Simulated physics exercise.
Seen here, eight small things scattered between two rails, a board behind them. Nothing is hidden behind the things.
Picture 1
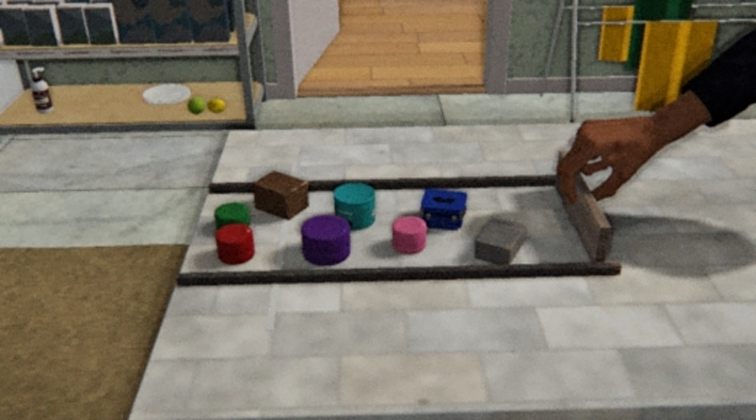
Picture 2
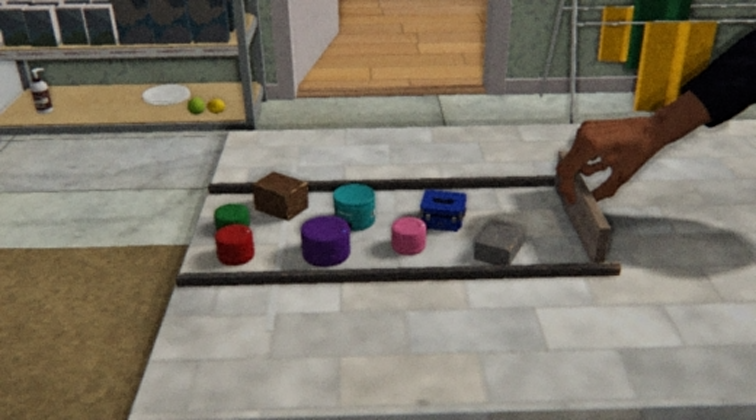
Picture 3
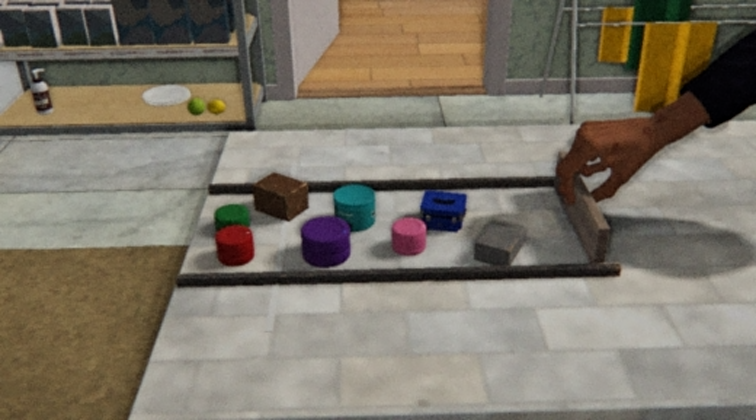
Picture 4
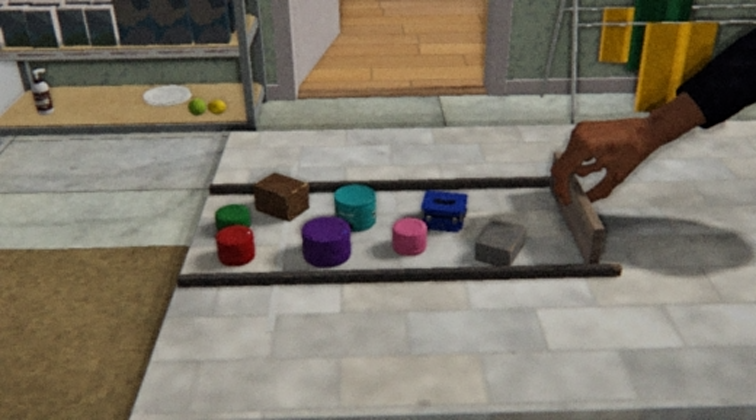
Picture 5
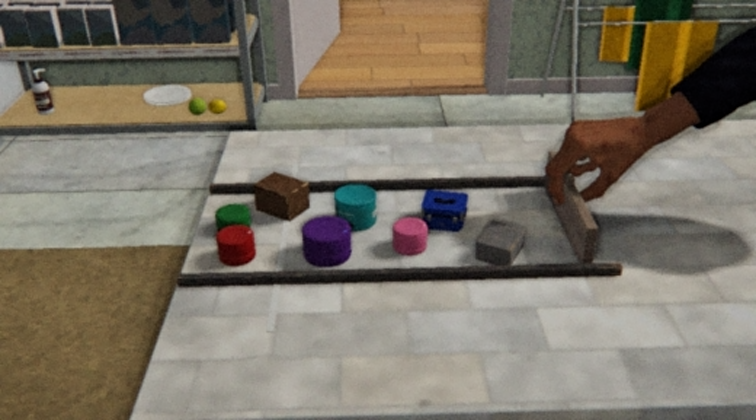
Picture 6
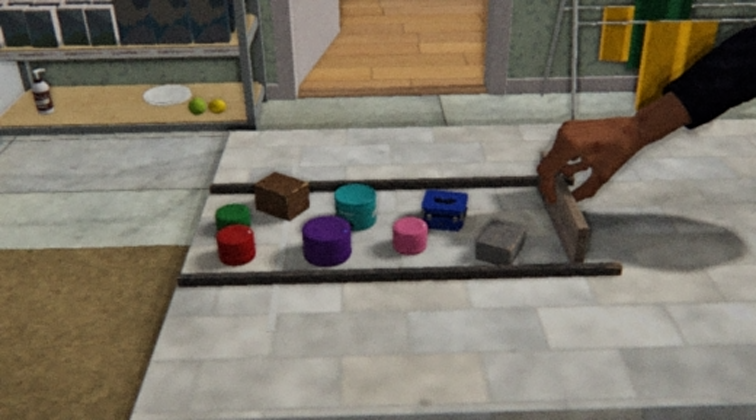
A hand sliding a small upright board slightly left between two dark rails, with colourful lids, blocks and a blue case lying still.
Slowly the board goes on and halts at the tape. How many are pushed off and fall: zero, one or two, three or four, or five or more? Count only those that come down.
Outcome: The number that fall off is one or two.
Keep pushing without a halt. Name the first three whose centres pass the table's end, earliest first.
They are the red lid, the green lid, the purple lid.
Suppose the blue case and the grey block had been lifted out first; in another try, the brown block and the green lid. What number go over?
Fallen: 0, and 1 in the other try.
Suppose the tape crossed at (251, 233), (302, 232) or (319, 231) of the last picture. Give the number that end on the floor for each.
Down on the floor: 4, 1 and 0.
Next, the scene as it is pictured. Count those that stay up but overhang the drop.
Overhanging: 1.
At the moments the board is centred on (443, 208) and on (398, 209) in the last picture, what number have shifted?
By then 3, and 5.
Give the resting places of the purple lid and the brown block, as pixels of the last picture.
The purple lid stops around (197, 254); the brown block around (257, 194).
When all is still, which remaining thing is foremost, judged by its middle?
It is the purple lid.
Soon after, none off yet; green lid at rest near (233, 219); red lid at rest near (236, 245); brown block at rest near (282, 196).
After that, none off yet; green lid at rest near (233, 219); red lid displaced about its own width near (202, 249); brown block displaced a little near (262, 194).
In the end, the number that fall off is one or two; gone, red lid and green lid.
